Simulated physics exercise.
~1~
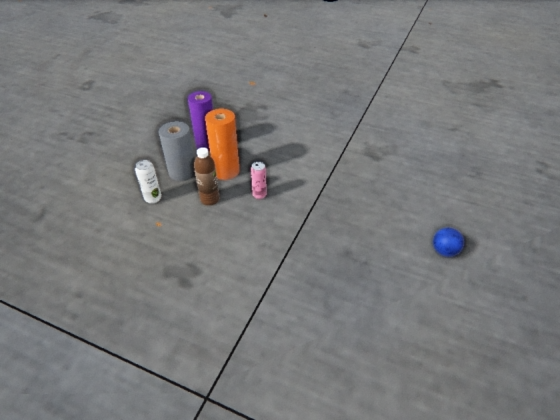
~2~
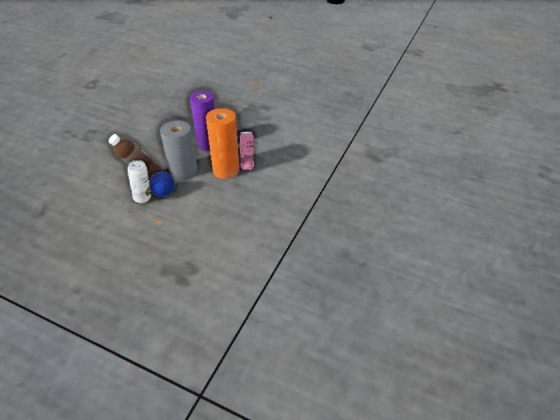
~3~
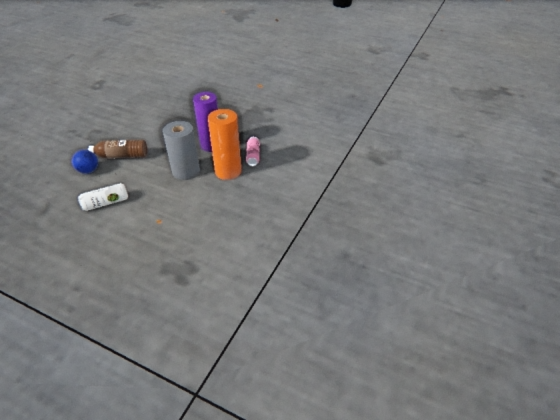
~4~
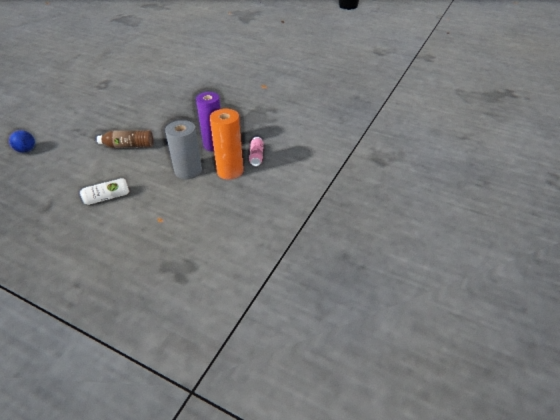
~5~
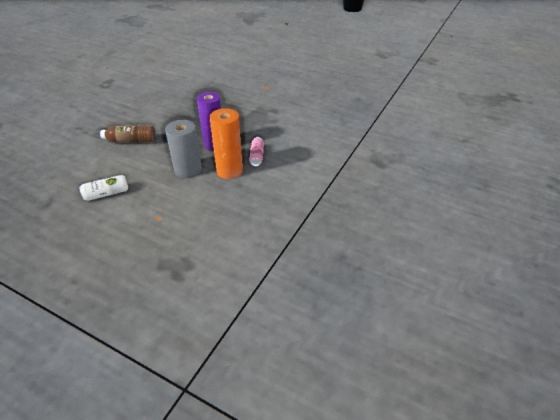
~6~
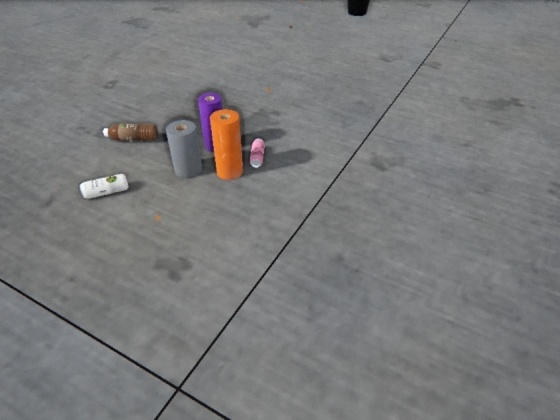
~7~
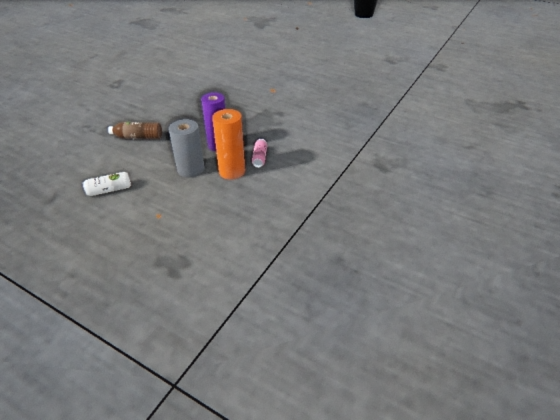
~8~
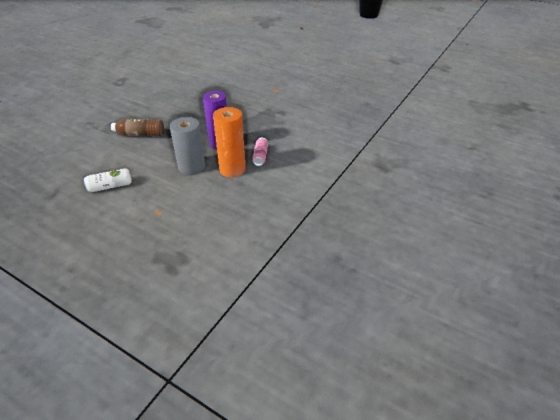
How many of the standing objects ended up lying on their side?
Three of them ended up on their side, the brown bottle, the white can and the pink can.
